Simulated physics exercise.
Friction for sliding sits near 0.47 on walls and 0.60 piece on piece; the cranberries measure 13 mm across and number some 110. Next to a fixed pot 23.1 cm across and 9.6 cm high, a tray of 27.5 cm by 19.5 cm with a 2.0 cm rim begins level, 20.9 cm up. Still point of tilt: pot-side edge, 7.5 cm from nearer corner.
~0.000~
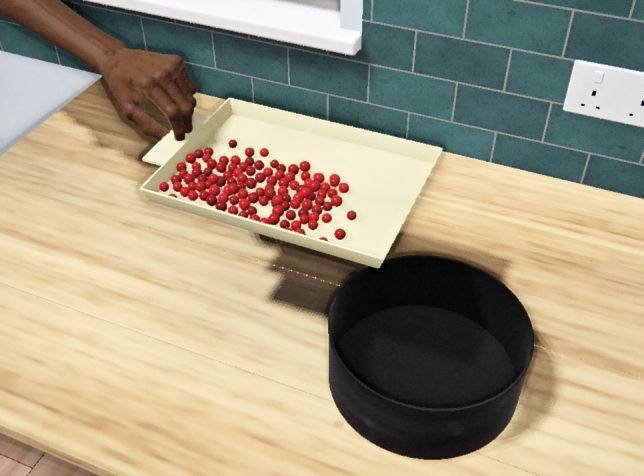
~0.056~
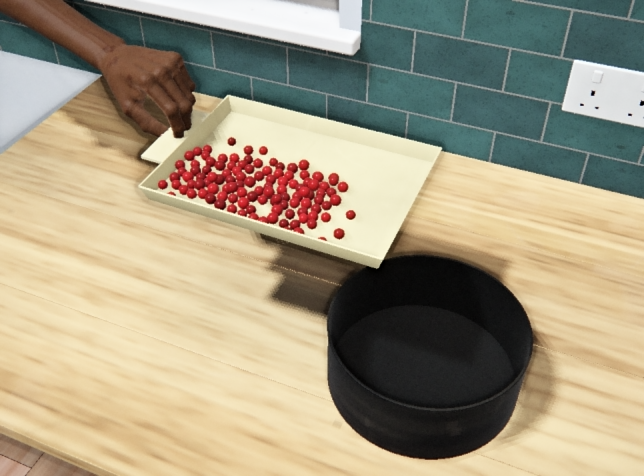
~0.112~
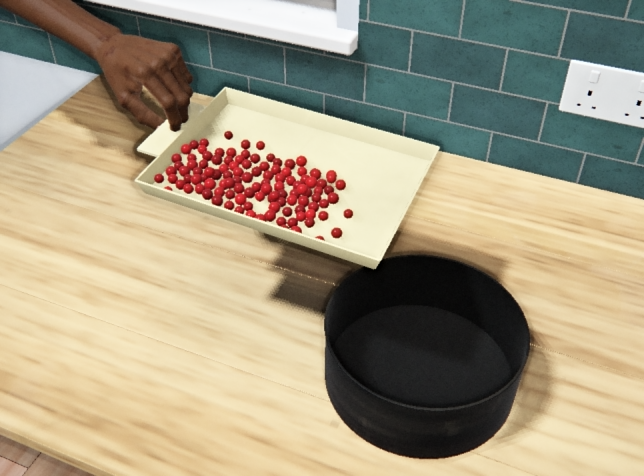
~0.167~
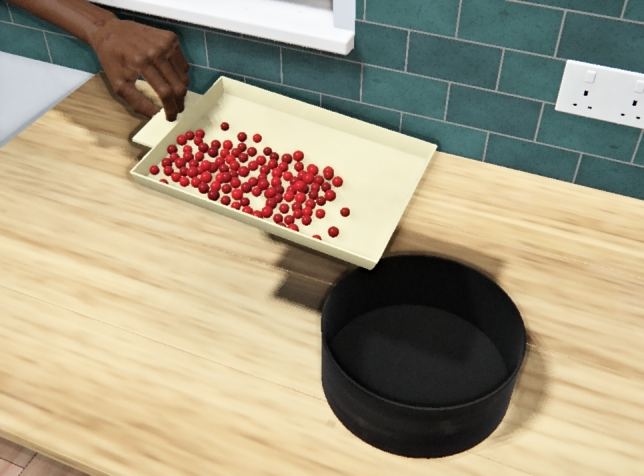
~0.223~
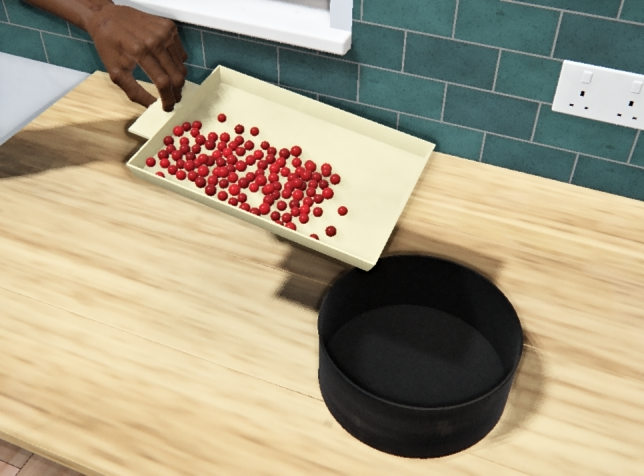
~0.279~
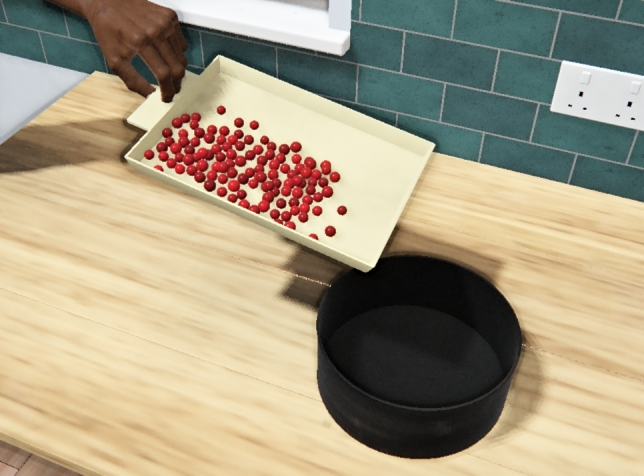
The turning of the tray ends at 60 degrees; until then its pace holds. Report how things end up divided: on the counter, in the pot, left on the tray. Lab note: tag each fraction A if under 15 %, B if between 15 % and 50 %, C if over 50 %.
Counter = A, pot = A, tray = C.
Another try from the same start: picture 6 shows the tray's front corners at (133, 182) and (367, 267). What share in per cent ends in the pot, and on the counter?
Split: Pot = 0, counter = 0.
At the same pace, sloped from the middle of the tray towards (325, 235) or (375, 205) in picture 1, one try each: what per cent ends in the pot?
Some 5 and 5 per cent.
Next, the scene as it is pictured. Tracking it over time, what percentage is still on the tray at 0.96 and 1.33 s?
First 100, then 95.
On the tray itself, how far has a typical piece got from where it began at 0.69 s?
Displacement on the tray: About 7 cm.
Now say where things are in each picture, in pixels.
In the first frame, tray tilt 0 degrees, front corners at (148, 187) and (379, 253); middle of the pieces at (260, 192); pot at (430, 325).
In the second frame, tray tilt 1 degrees, front corners at (146, 185) and (378, 254); middle of the pieces at (259, 191).
In the third frame, tray tilt 3 degrees, front corners at (143, 179) and (376, 255); middle of the pieces at (257, 187).
In the fourth frame, tray tilt 6 degrees, front corners at (138, 171) and (373, 256), lowest corner right front; middle of the pieces at (253, 182).
In the fifth frame, tray tilt 9 degrees, front corners at (135, 163) and (371, 258), lowest corner right front; middle of the pieces at (251, 177).
In the sixth frame, tray tilt 12 degrees, front corners at (133, 156) and (370, 260), lowest corner right front; middle of the pieces at (250, 173); pot at (418, 325). Its pace works out near 55 degrees a second.
After 0.69 s, tilt 36 degrees; the tray holds 100 %, the pot 0 %.
After 0.96 s, tilt 51 degrees; the tray holds 100 %, the pot 0 %.
After 1.33 s, tilt 60 degrees; the tray holds 95 %, the pot 5 %.
At rest (1.8 s), counter 0 %, pot 5 %, tray 95 %.
